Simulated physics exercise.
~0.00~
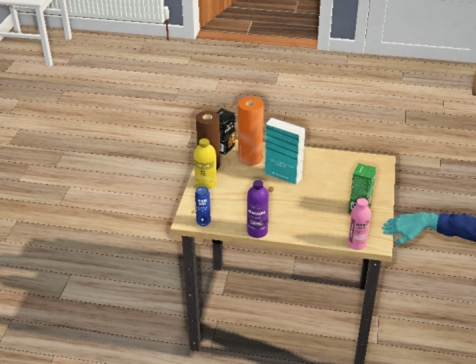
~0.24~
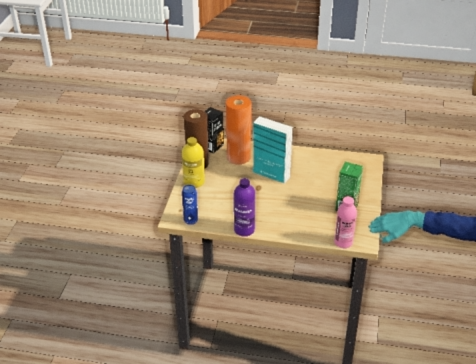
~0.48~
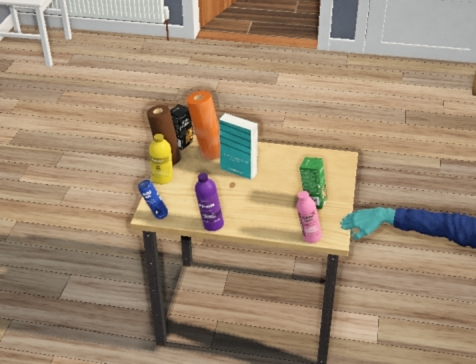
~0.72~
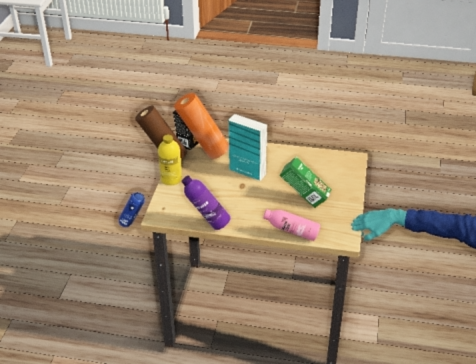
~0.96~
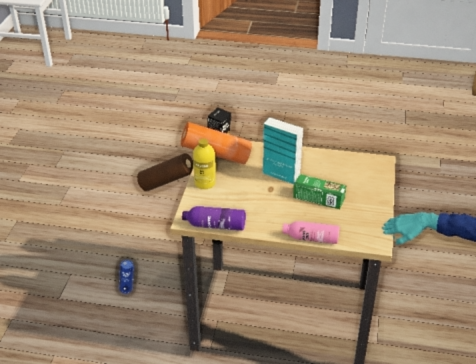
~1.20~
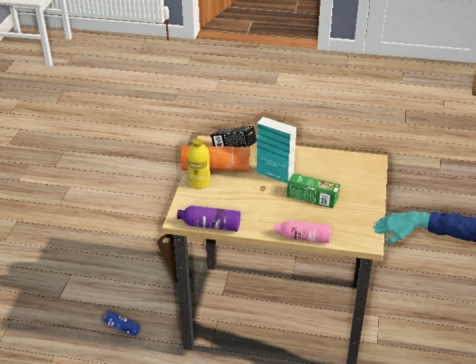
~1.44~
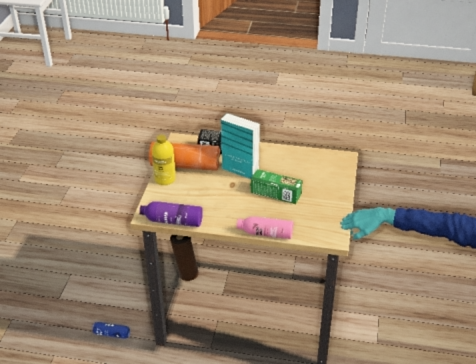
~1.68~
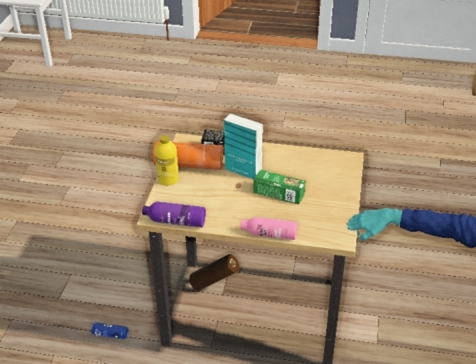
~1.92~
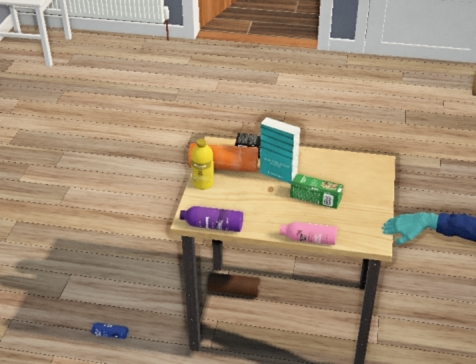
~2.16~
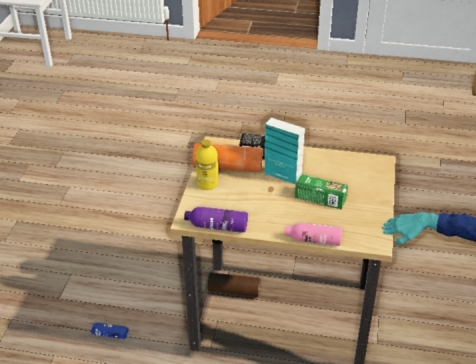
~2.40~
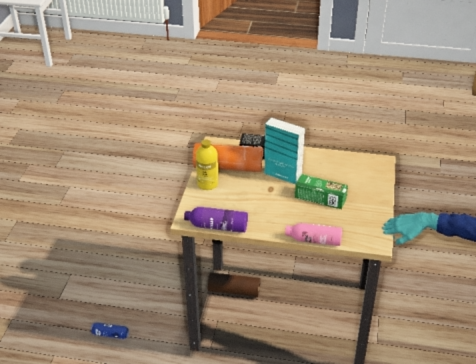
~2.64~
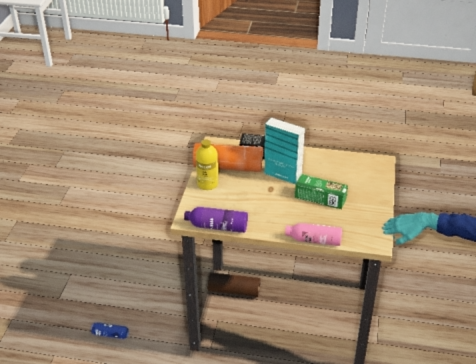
A gloved hand jerks the table left and right, toppling items and dropping two off.
